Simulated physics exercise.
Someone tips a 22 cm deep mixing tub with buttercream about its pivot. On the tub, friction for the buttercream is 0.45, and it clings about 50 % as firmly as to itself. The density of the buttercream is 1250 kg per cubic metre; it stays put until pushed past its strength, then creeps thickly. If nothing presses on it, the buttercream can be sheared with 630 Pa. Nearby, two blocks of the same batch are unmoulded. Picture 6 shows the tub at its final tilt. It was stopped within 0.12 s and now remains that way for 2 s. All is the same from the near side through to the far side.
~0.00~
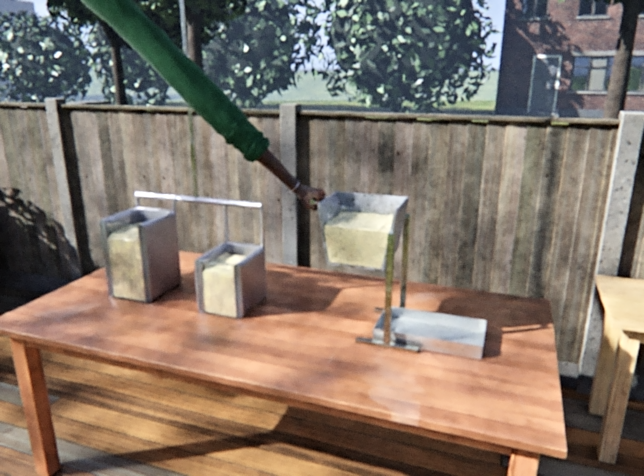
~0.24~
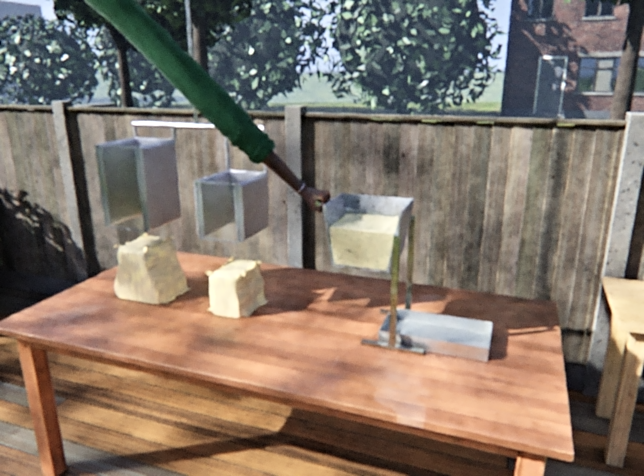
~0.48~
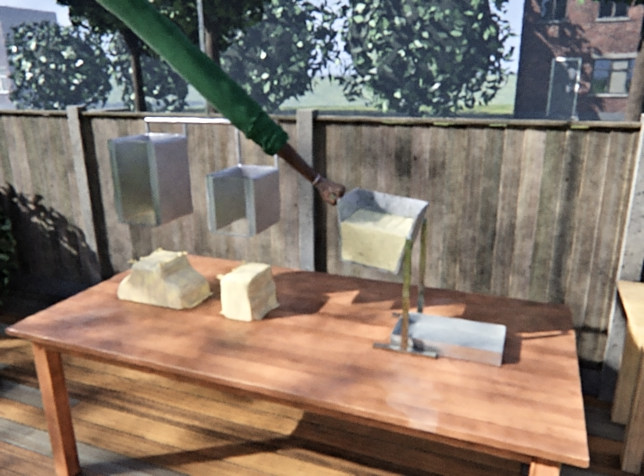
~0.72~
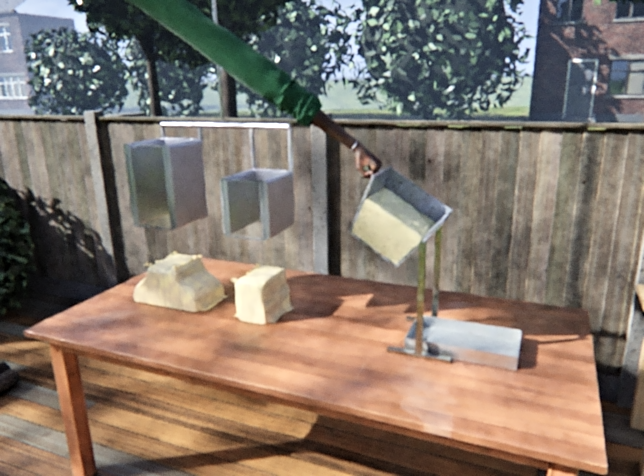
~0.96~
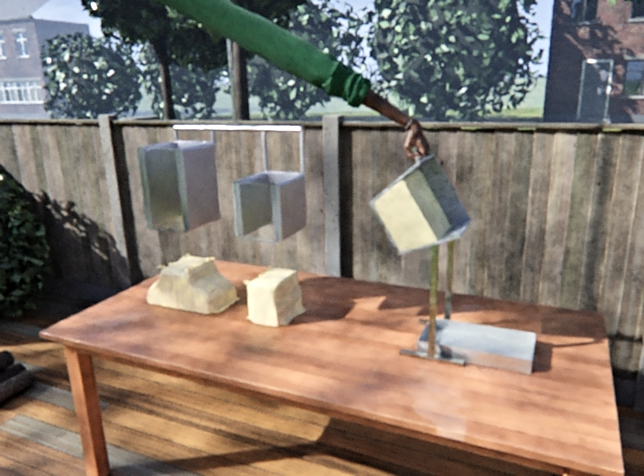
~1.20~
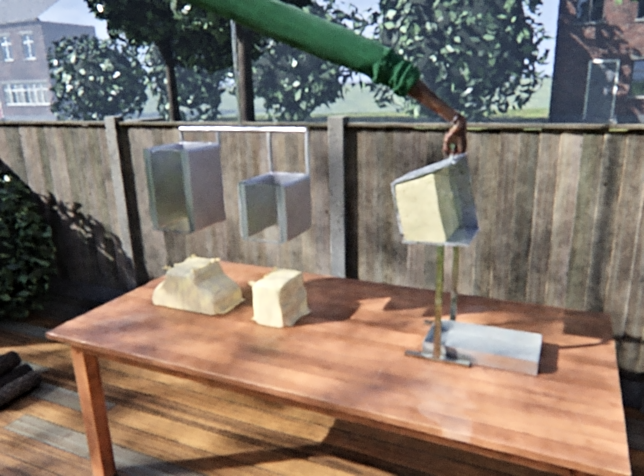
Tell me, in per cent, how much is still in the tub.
Something like 100 out of 100.
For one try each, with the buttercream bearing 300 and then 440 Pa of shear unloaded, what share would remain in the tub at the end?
The two runs give near 60 % and near 75 % respectively.
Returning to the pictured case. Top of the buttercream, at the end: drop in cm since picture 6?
Some 3 cm.
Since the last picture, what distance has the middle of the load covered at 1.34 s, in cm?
Roughly 1 cm.
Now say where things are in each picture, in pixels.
In the first picture, handle-side rim at (320, 204), tilt 0 degrees; highest point of the buttercream at (331, 226); test blocks 30 cm, 19 cm high (left to right).
In the second picture, handle-side rim at (325, 206), tilt 0 degrees; highest point of the buttercream at (336, 227); test blocks 25 cm, 19 cm high (left to right).
In the third picture, handle-side rim at (340, 201), tilt 7 degrees; highest point of the buttercream at (345, 223); test blocks 19 cm, 19 cm high (left to right).
In the fourth picture, handle-side rim at (374, 178), tilt 32 degrees; highest point of the buttercream at (369, 200); test blocks 19 cm, 19 cm high (left to right).
In the fifth picture, handle-side rim at (419, 164), tilt 58 degrees; highest point of the buttercream at (401, 181); test blocks 19 cm, 19 cm high (left to right).
In the sixth picture, handle-side rim at (454, 164), tilt 78 degrees; highest point of the buttercream at (430, 175); test blocks 19 cm, 19 cm high (left to right).
By 1.34 s, the tub is at 78 degrees and holds 100 %.
By 1.51 s, the tub is at 78 degrees and holds 100 %.
By 1.68 s, the tub is at 78 degrees and holds 100 %.
By 1.85 s, the tub is at 78 degrees and holds 100 %.
By 3.20 s, at the end, the tub is at 78 degrees and holds 100 %.
